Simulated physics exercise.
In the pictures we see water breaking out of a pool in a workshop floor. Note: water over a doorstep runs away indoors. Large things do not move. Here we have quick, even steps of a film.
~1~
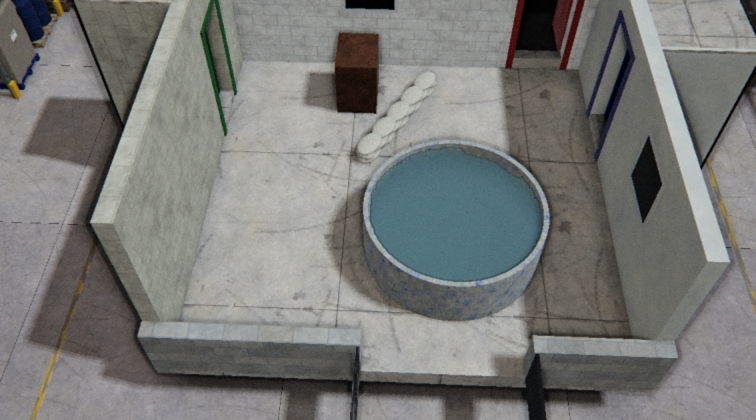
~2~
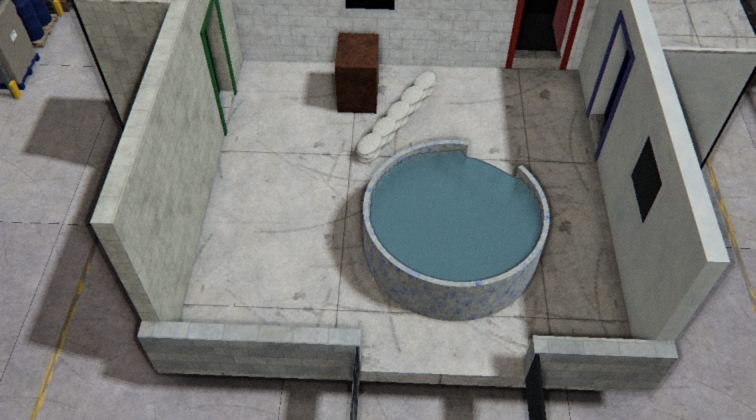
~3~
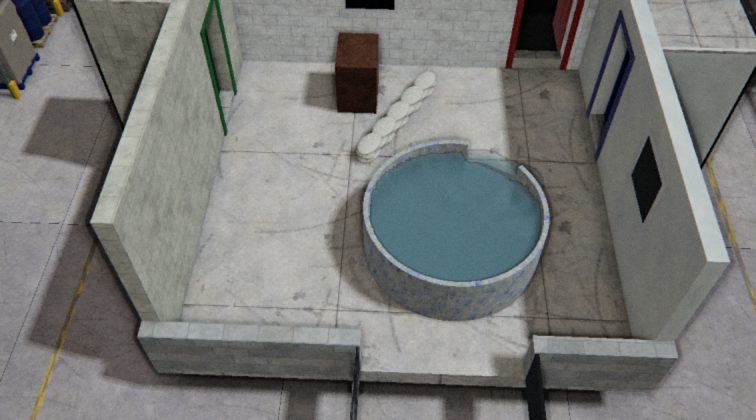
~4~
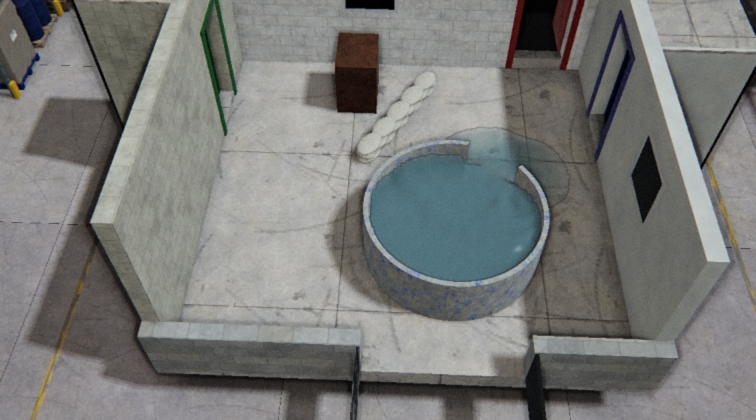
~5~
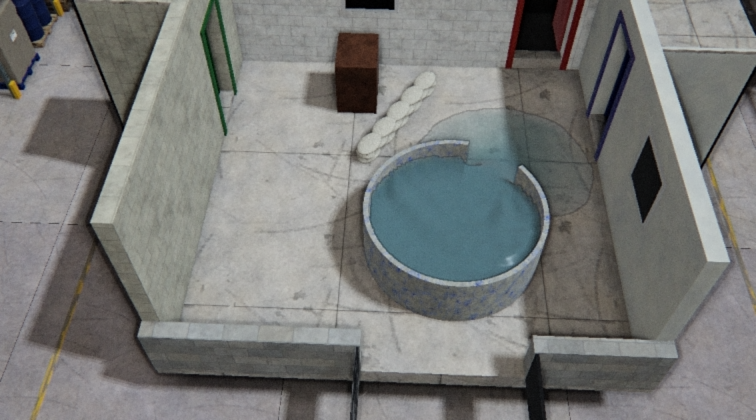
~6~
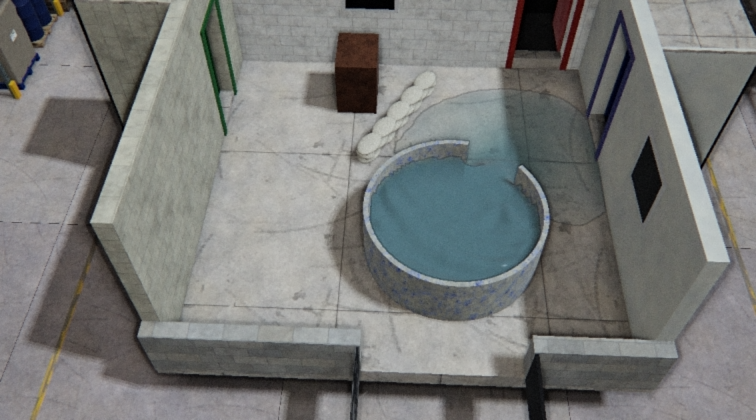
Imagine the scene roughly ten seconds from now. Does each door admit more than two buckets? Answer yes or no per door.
Answers: The green door: No; the blue door: Yes; the red door: Yes.
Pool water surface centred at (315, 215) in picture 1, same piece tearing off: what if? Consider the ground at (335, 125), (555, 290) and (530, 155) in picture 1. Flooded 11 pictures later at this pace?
In order, the three spots end up waterlogged, untouched and waterlogged.
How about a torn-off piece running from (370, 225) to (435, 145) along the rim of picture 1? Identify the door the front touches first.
That would be the green-painted one.
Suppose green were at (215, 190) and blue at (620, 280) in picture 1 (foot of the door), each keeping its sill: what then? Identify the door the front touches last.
The flood gets to the green door after all the others.
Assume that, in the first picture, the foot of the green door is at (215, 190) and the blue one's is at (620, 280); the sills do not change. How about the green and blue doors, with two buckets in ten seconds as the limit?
So, the green one doesn't reach the mark and the blue one doesn't reach the mark.
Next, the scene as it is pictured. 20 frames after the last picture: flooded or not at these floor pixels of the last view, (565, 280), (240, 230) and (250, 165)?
Result, in order: Waterlogged / unflooded / unflooded.
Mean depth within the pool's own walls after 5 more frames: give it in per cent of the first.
About 74 %.
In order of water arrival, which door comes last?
That would be the green door.
A moment on, water covers 30 % of the floor; the green door not reached, the blue door over two buckets in, the red door under two buckets in.
Next, water covers 35 % of the floor; the green door not reached, the blue door far over two buckets in, the red door over two buckets in.
Then, water covers 50 % of the floor; the green door not reached, the blue door far over two buckets in, the red door far over two buckets in.
Later, water covers 80 % of the floor; the green door wet at the sill, nothing in, the blue door far over two buckets in, the red door far over two buckets in.
In the end, water covers 95 % of the floor; the green door wet at the sill, nothing in, the blue door far over two buckets in, the red door far over two buckets in.
